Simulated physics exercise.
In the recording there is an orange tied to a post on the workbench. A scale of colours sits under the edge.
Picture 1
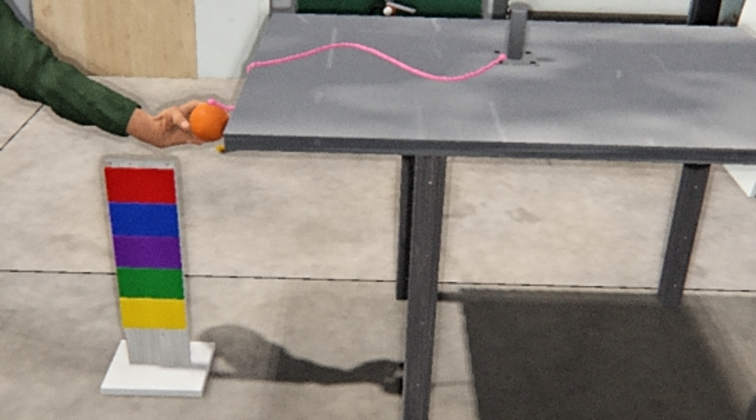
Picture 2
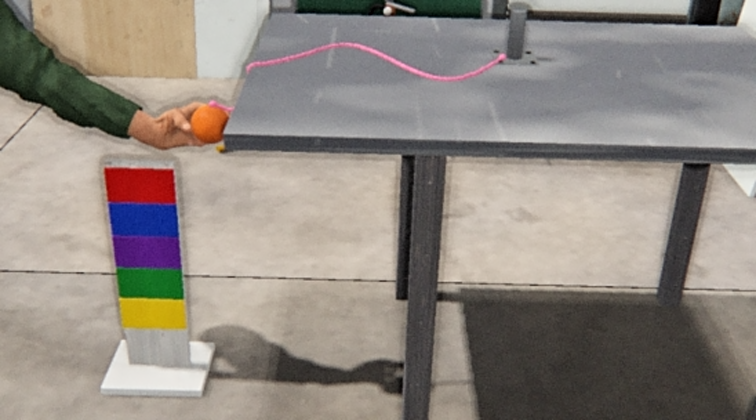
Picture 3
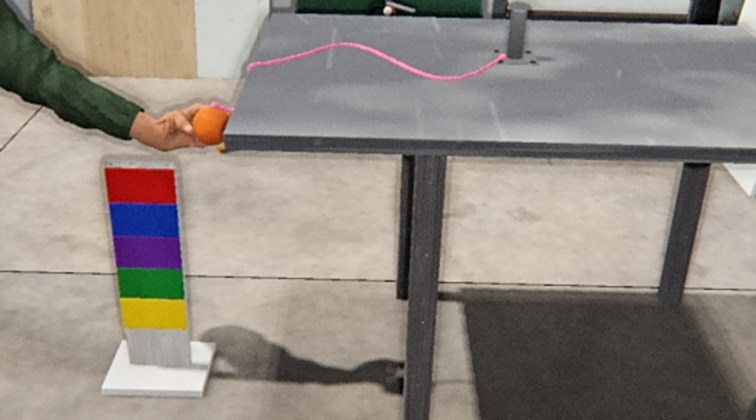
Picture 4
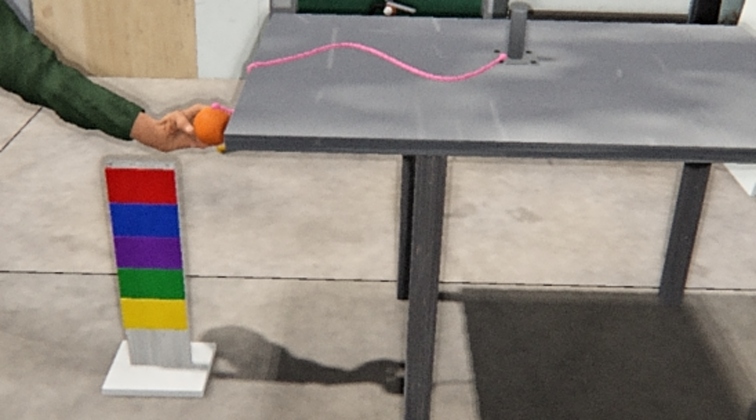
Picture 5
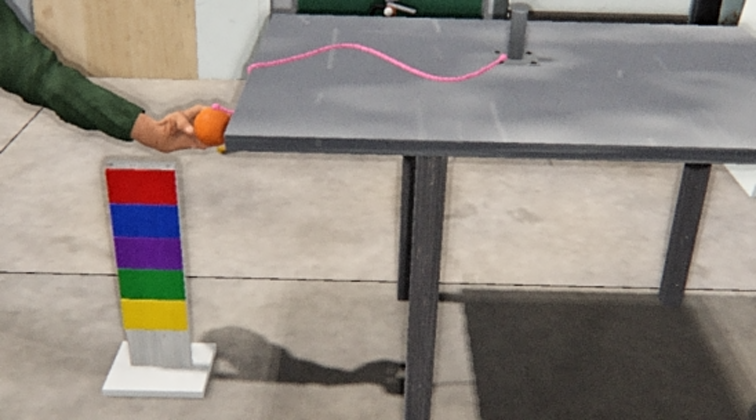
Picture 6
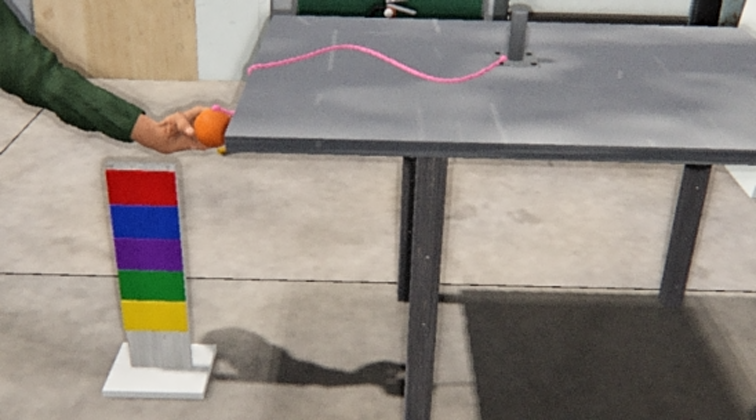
At the start, a hand in a dark green sleeve holds an orange ball-like object at the left edge of a gray table, above a striped color scale, with a pink cord curving across the tabletop to a small post. The hand shifts very slightly, then stays nearly still.
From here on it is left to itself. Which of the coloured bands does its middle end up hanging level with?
It ends up level with the purple band.
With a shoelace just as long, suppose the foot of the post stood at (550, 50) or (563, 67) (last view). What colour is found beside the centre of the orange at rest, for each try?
Going case by case, it's blue and then blue.
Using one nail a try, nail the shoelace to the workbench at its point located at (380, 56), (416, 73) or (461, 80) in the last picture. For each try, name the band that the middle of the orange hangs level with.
For the first place it's red, for the second blue, and for the third blue.
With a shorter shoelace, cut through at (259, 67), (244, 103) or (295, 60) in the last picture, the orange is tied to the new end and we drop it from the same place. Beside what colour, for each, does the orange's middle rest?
First cut: Red; second: Blue; third: Higher than all five.
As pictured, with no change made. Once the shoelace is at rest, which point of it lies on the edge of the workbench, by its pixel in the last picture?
(340, 47), give or take.
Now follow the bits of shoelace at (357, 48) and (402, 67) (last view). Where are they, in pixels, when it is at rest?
End points: Roughly (271, 67); roughly (348, 65).
A little later, orange near (283, 246); level with purple.
Next, orange near (241, 254); level with purple.
When it is over, orange near (255, 253); level with purple. At purple.
